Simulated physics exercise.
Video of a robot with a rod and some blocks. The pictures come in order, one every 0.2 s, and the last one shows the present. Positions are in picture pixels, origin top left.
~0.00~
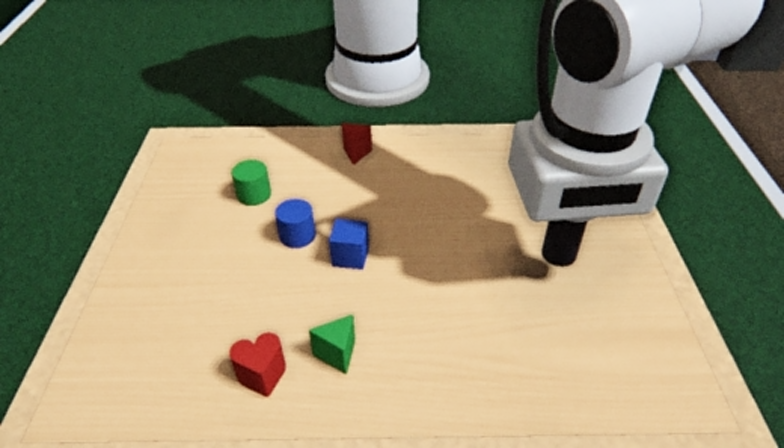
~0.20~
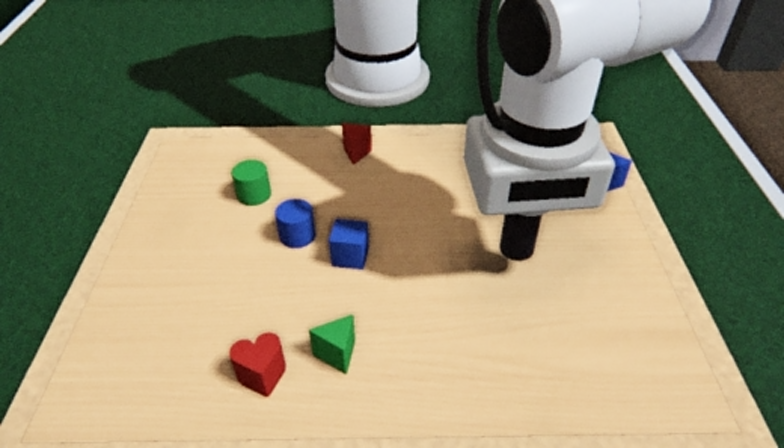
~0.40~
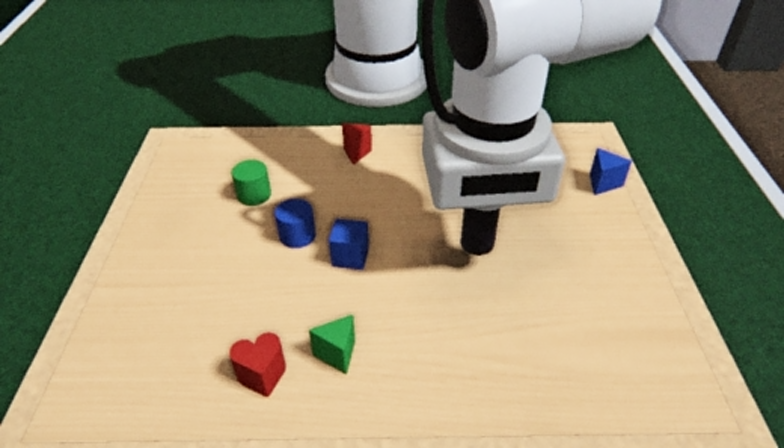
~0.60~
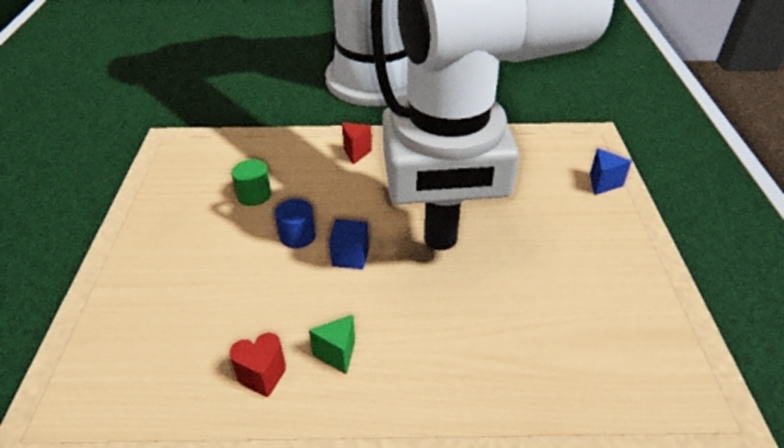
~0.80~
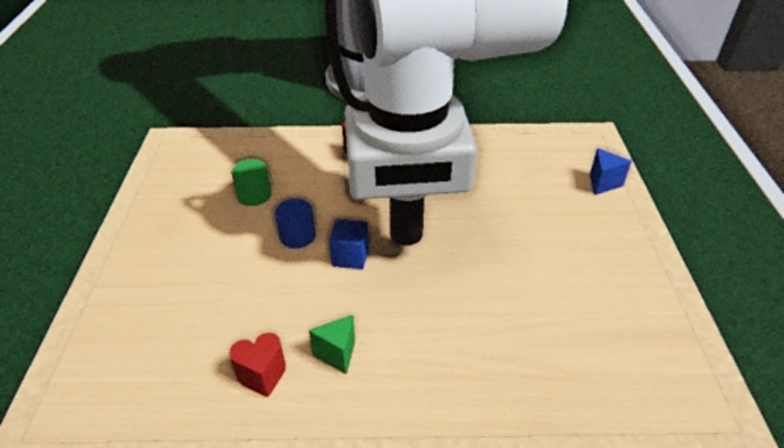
On a light wooden board, a white robot arm moved its black rod steadily leftward to just beside the blue cube, uncovering a blue triangular block at the right, while the colored blocks stayed still.
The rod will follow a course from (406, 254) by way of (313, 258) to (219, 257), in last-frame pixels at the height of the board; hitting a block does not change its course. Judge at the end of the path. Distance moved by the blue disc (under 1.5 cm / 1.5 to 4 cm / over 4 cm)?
It will move less than 1.5 cm.
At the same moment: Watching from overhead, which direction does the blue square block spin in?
I'd predict that, seen from above, the blue square block rotates counter-clockwise.
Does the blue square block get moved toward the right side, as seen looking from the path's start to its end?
That would be a no.
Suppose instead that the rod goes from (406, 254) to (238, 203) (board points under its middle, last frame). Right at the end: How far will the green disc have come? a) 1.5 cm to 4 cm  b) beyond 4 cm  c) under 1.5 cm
I choose a.
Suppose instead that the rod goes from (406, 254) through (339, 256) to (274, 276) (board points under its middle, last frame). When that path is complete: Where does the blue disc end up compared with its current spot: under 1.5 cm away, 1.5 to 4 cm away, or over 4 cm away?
Its final spot will lie within 1.5 cm of the current one.
The first path, step by step. One third of the way, rod at (341, 238); blue square block at (306, 235), turned 15° anticlockwise.
Two thirds of the way, rod at (277, 239); blue disc at (283, 208); blue square block at (241, 242), turned 40° anticlockwise.
At the end, rod at (214, 238); green disc still; blue disc at (283, 208); blue square block at (182, 250), turned 75° anticlockwise.
